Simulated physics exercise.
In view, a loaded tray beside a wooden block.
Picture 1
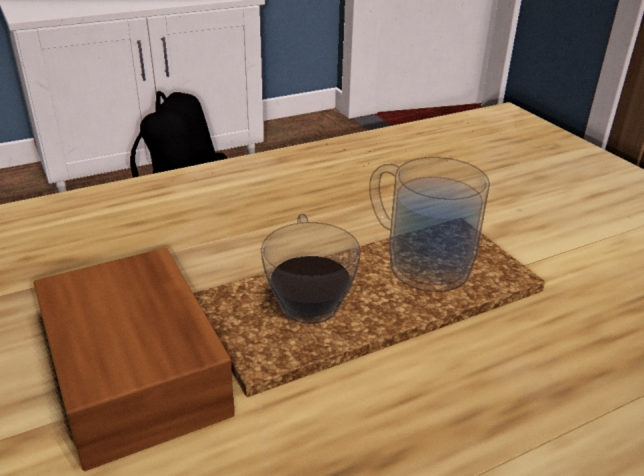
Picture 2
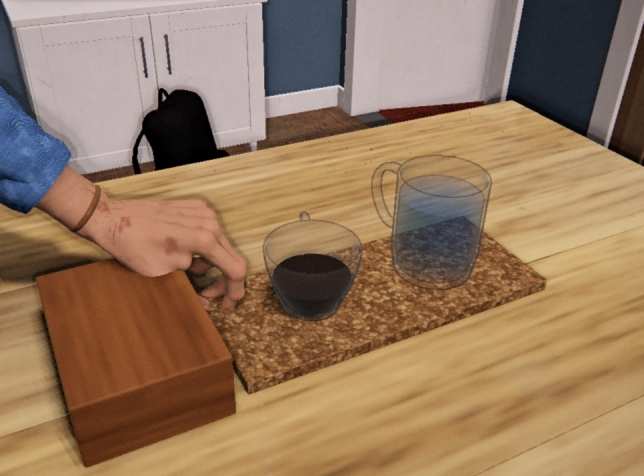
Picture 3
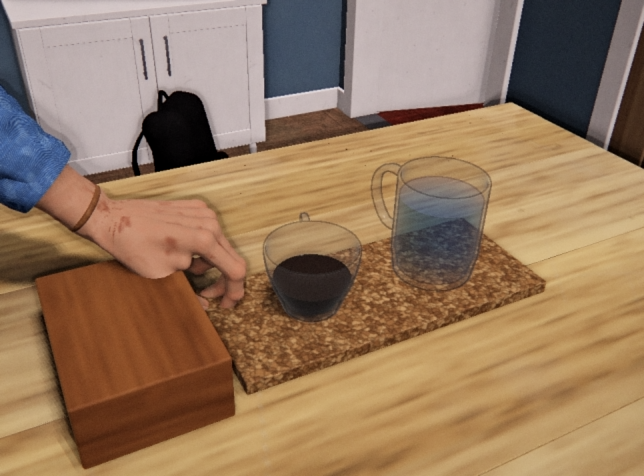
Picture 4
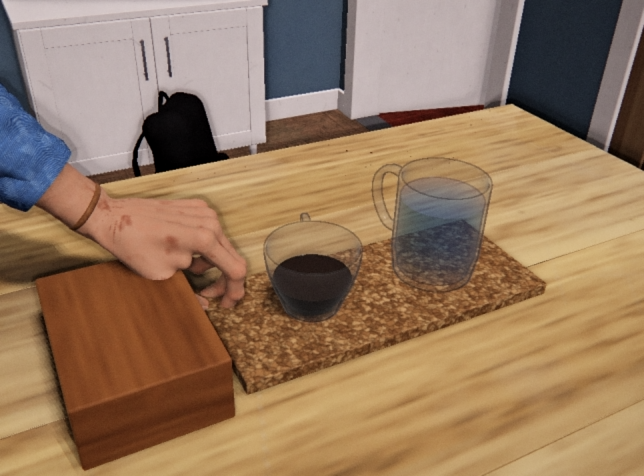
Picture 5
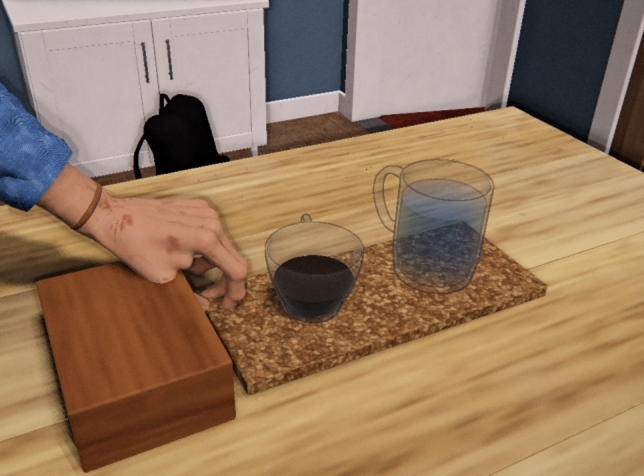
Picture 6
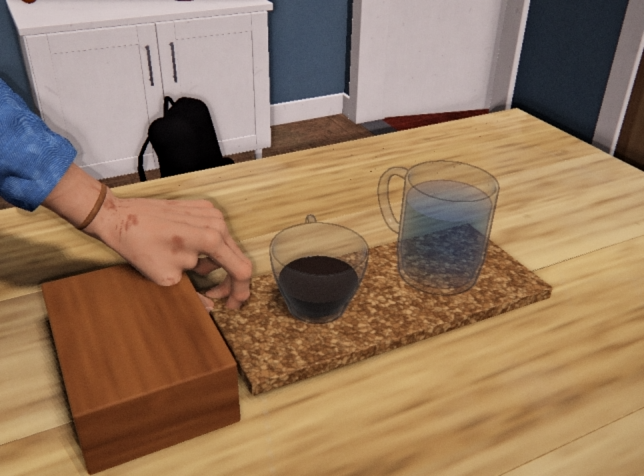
A cork-like speckled brown tray carries a clear cup of dark liquid and, to its right, a clear handled mug of bluish liquid on a pale wooden table, seen from slightly above. A reddish-brown block sits at left, with white cupboards, a black backpack and blue walls behind. A blue-sleeved hand takes the tray's left end and raises it barely perceptibly, while the view shifts slightly.
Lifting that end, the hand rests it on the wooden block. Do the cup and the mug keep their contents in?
Outcome: On the left the cup: Watch it keep its liquid, on the right the mug: Watch it keep its liquid.
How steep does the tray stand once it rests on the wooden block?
13°, give or take.
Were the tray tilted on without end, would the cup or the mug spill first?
That's the right one.
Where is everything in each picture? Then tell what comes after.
In the first picture, the tray lies flat; cup (311, 275) about half full; mug (436, 222) about three quarters full; wooden block (158, 416).
In the second picture, a hand takes the end of the tray; cup about half full, surface at (312, 277); mug about three quarters full, surface at (442, 195).
In the third picture, the end is rising; cup (312, 274) about half full; mug (438, 221) about three quarters full.
In the fourth picture, the end has come up a little; cup about half full, surface at (312, 278); mug about three quarters full, surface at (443, 197); wooden block (159, 415).
In the fifth picture, slope near 1°; cup (314, 274) about half full; mug (440, 224) about three quarters full.
In the sixth picture, the tray slopes by about 1°; cup about half full, surface at (318, 279); mug about three quarters full, surface at (449, 200); wooden block (164, 420).
Shortly, the tray slopes by about 7°; cup, none is lost; mug, none is lost.
Then, the tray slopes by about 14°; cup, none is lost; mug, none is lost.
At the finish, the tray slopes by about 13°, resting on the wooden block; cup, none is lost; mug, none is lost.
